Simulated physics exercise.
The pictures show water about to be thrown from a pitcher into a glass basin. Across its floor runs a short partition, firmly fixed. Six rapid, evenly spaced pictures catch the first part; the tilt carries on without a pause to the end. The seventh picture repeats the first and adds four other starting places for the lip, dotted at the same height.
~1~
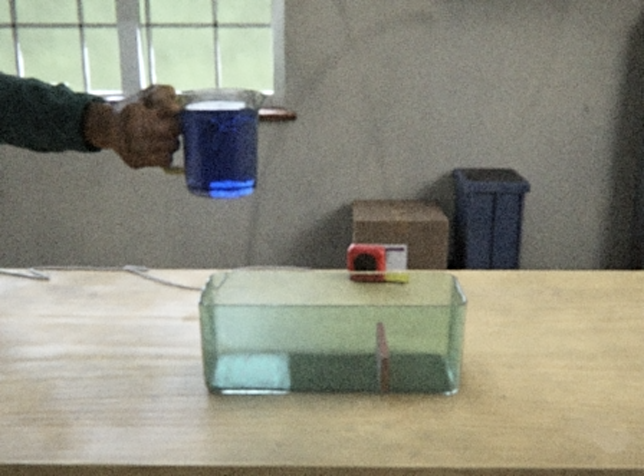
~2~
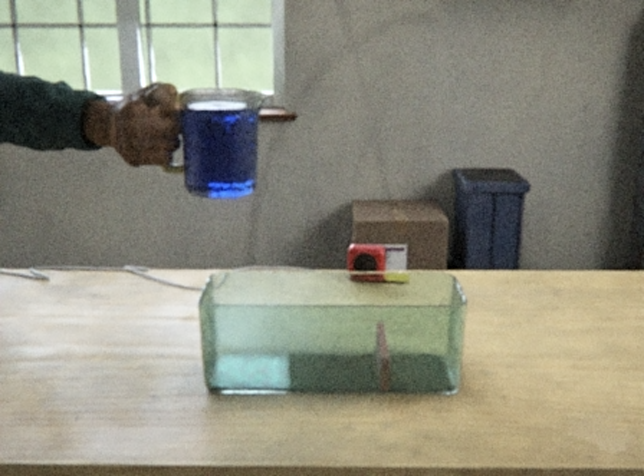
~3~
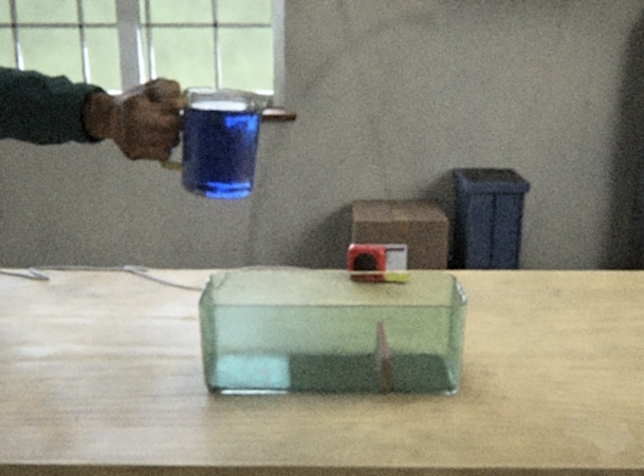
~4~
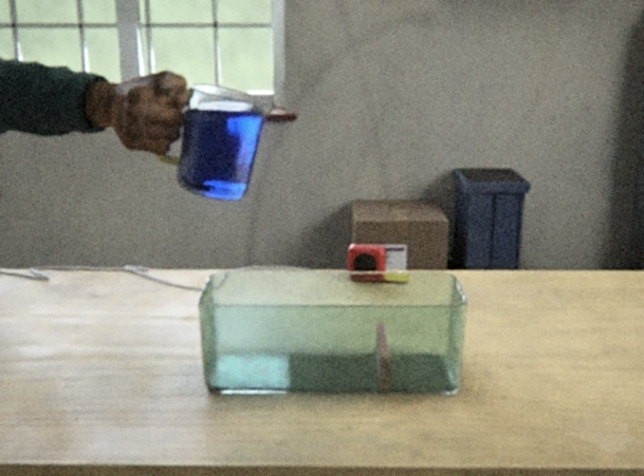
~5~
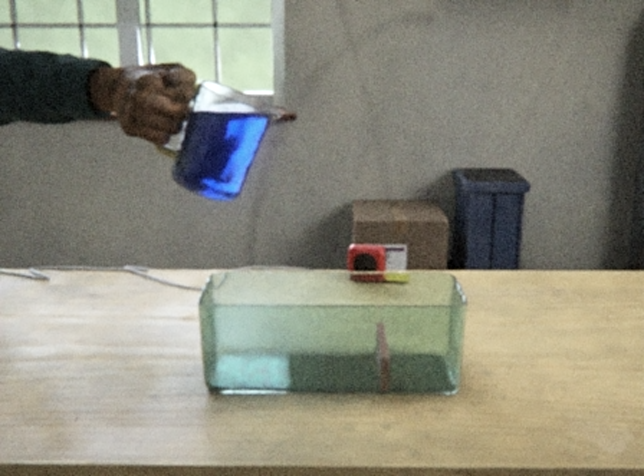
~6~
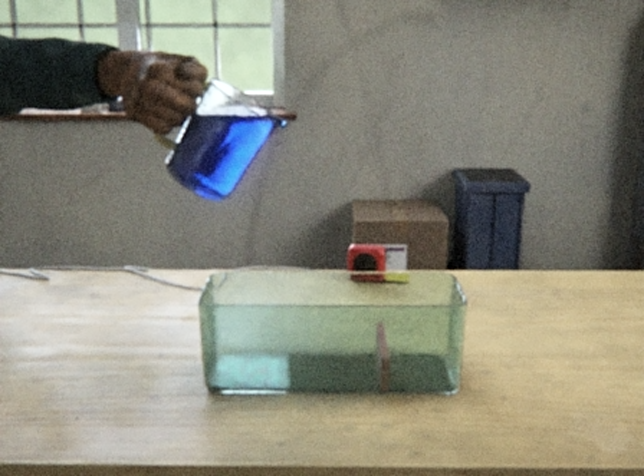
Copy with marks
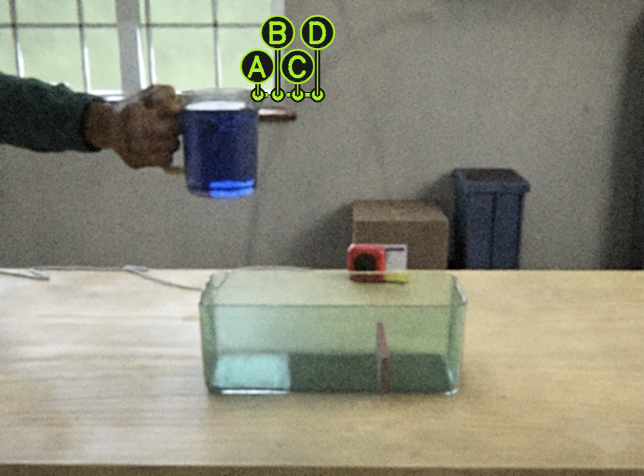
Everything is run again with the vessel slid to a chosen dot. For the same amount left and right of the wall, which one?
Dot C does it best.
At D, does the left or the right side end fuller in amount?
The right one.
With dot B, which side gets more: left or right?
More ends on the left.
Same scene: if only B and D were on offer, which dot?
That is dot D.
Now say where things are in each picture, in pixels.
The first frame shows upright, lip at (265, 94); basin from (205, 389) to (460, 390); top of the wall at (383, 339); nothing has left yet.
The second frame shows upright, lip at (267, 96); nothing has left yet.
The third frame shows tipped about 6°, lip at (270, 99); nothing has left yet.
The fourth frame shows tipped about 12°, lip at (275, 106); nothing has left yet.
The fifth frame shows tipped about 22°, lip at (280, 115); nothing has left yet.
The sixth frame shows tipped about 32°, lip at (284, 126); water is over the lip, down to (284, 126).
In lime, A at (257, 94); B at (277, 94); C at (297, 94); D at (317, 94).
With A, about 91 % ends left of the wall and 6 % right of it; 3 % is lost outside.
With B, about 92 % ends left of the wall and 3 % right of it; 5 % is lost outside.
With C, about 57 % ends left of the wall and 42 % right of it.
With D, about 15 % ends left of the wall and 84 % right of it.
